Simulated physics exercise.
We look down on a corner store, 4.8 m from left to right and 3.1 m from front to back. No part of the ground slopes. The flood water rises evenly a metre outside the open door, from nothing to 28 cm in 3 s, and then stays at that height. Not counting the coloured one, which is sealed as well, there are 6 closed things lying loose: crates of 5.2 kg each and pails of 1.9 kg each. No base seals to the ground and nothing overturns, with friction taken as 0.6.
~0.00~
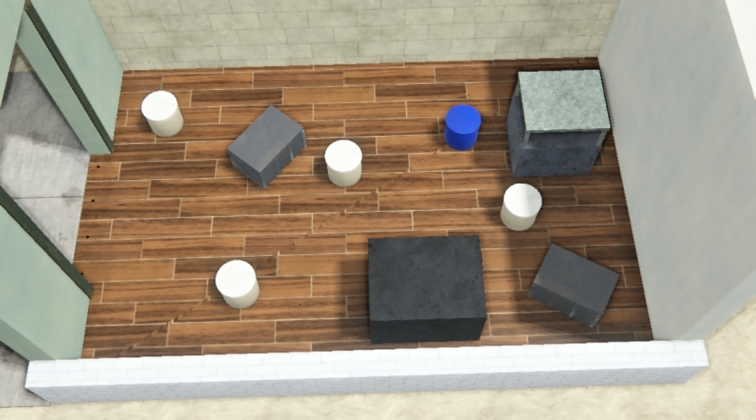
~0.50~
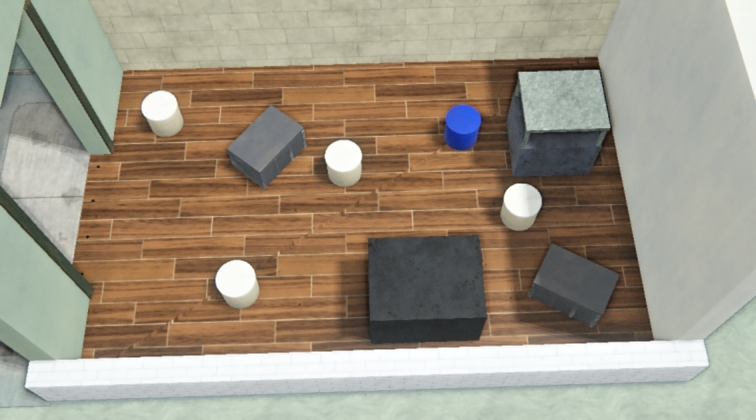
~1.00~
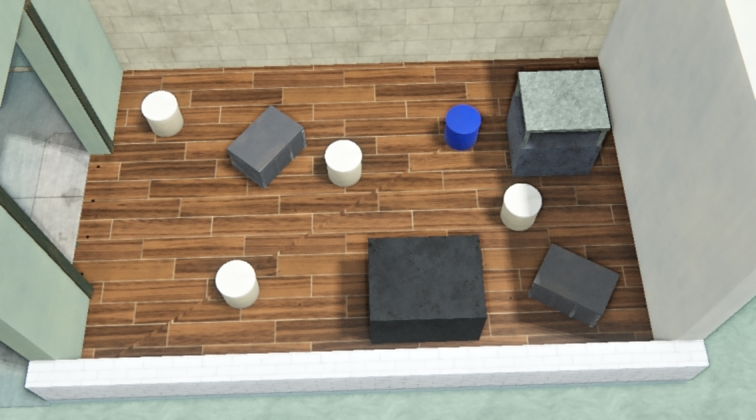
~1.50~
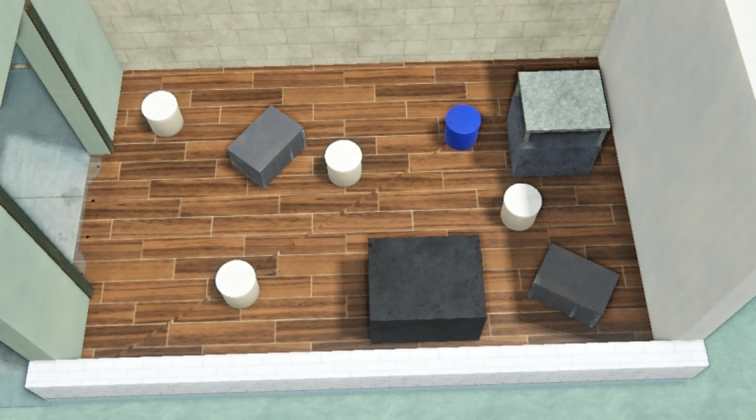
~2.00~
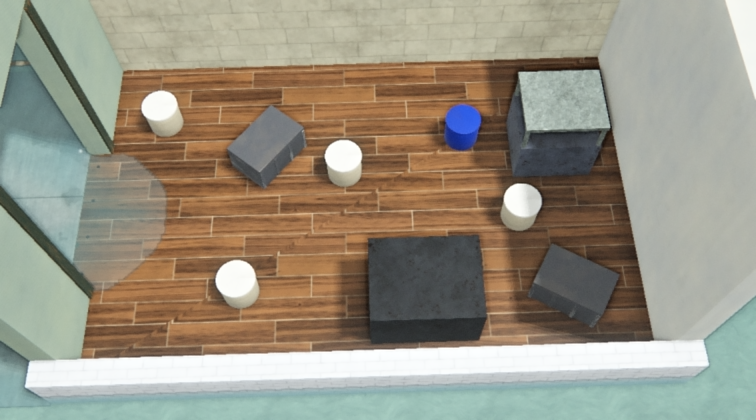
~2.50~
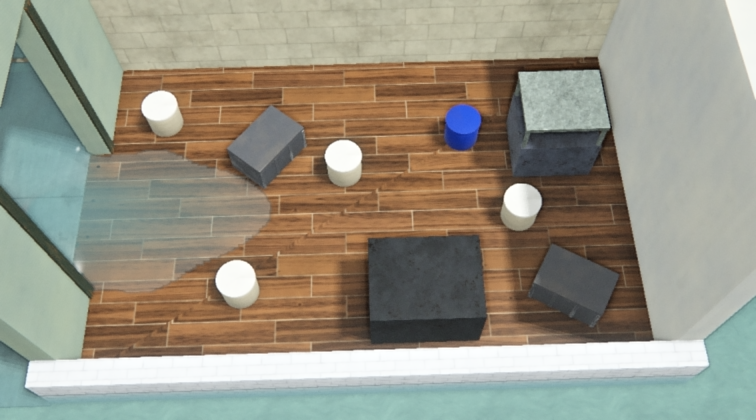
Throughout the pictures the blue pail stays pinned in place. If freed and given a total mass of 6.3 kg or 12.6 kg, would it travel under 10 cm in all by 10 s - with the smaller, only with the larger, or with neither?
It takes more than either ballast.
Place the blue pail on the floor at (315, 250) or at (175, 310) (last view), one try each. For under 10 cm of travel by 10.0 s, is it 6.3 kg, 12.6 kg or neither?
Well, at the first spot no weight will do, and at the second you need the heavier weight.
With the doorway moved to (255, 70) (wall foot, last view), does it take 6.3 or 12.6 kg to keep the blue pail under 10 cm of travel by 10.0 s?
Outcome - the heavier pick is required.
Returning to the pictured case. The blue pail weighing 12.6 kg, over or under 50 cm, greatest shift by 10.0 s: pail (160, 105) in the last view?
That one is below half a metre, as it turns out.
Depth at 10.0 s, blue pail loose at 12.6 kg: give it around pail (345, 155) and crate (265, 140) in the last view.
Around 20 cm and 20 cm.
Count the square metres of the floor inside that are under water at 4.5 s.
Close to 10.5 m2, I'd say.
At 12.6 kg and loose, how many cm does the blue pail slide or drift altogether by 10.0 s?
The distance adds up to about 120 cm.
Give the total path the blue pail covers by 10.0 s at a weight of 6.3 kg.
80 cm in all.
After 3.5 s the blue pail would be 0 cm from its start with 6.3 kg and 0 cm from its start with 12.6 kg; 0 cm of water round it then.
After 4.5 s the blue pail would be 7 cm from its start with 6.3 kg and 1 cm from its start with 12.6 kg; 4 cm of water round it then.
After 7.0 s the blue pail would be 32 cm from its start with 6.3 kg and 25 cm from its start with 12.6 kg; 16 cm of water round it then.
After 10.0 s the blue pail would be 66 cm from its start with 6.3 kg and 90 cm from its start with 12.6 kg; 21 cm of water round it then.
